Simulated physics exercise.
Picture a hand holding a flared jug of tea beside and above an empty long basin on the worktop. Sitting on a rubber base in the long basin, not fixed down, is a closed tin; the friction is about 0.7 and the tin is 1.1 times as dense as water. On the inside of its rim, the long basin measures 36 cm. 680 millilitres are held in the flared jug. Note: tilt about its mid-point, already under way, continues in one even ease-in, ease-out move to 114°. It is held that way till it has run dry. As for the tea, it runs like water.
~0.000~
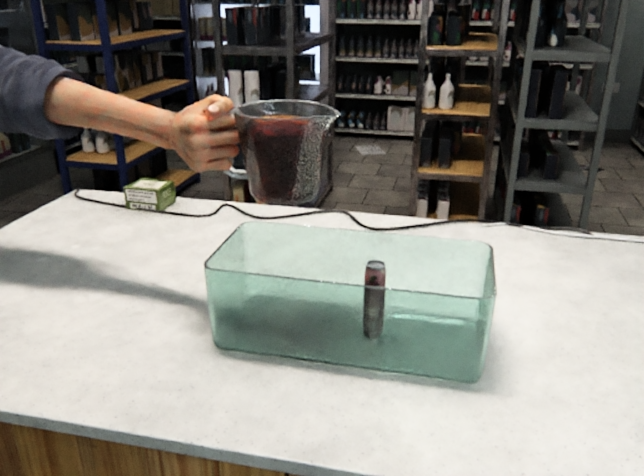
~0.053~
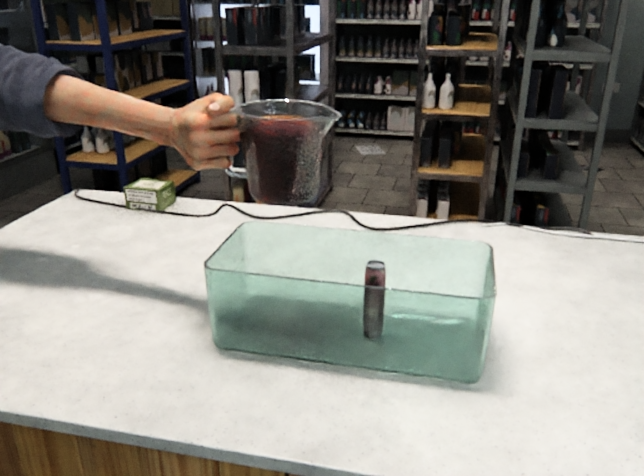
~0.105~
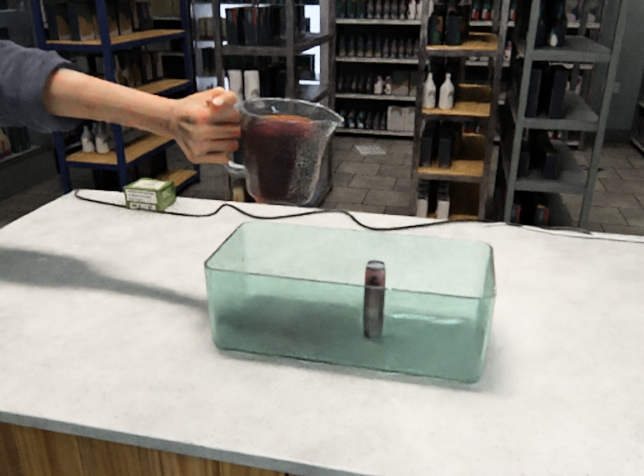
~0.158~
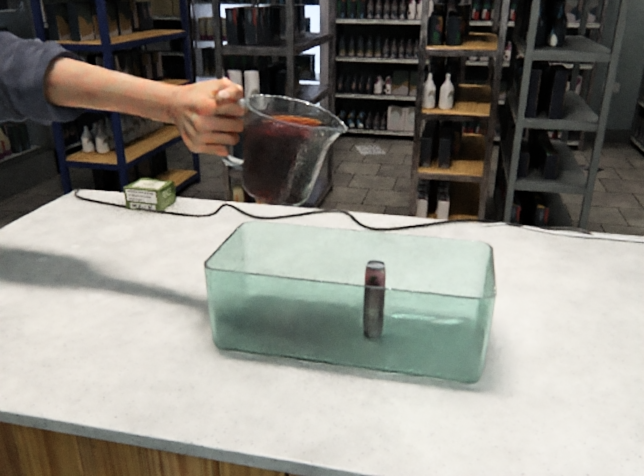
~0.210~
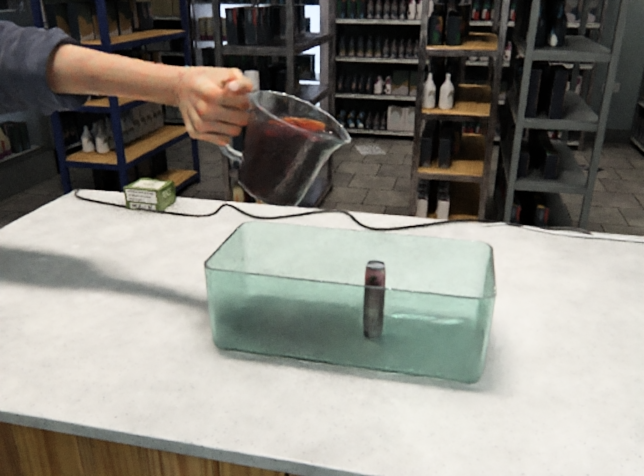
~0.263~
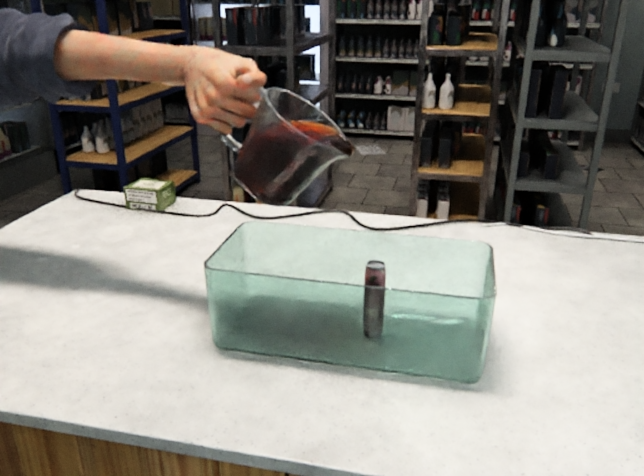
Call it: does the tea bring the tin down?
Call: Brought down.
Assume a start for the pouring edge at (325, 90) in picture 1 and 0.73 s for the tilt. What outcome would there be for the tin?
After that, the tin overturns.
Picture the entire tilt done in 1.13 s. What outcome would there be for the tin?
Result: Tin tipped over.
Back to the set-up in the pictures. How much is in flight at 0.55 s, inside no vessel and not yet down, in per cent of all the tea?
Around 28 in a hundred.
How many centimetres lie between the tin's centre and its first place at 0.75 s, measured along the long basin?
Reading: Roughly 3 cm.
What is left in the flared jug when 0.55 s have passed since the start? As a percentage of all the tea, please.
Close to 40 percent of the liquid remains at that time.
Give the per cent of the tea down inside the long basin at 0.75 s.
Reading: Approx. 92 %.
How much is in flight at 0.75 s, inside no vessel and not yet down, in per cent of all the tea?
5 per cent, roughly.
After 0.55 s the tilt is 100° and 41 per cent is still to pour; the tin stands where it began.
After 0.75 s the tilt is 114° and 3 per cent is still to pour; the tin leans 5°.
After 0.97 s the tilt is 114° and 0 per cent is still to pour; the tin lies on its side.
After 1.21 s the tilt is 114° and 0 per cent is still to pour; the tin lies on its side.
In the end the tin lies on its side.
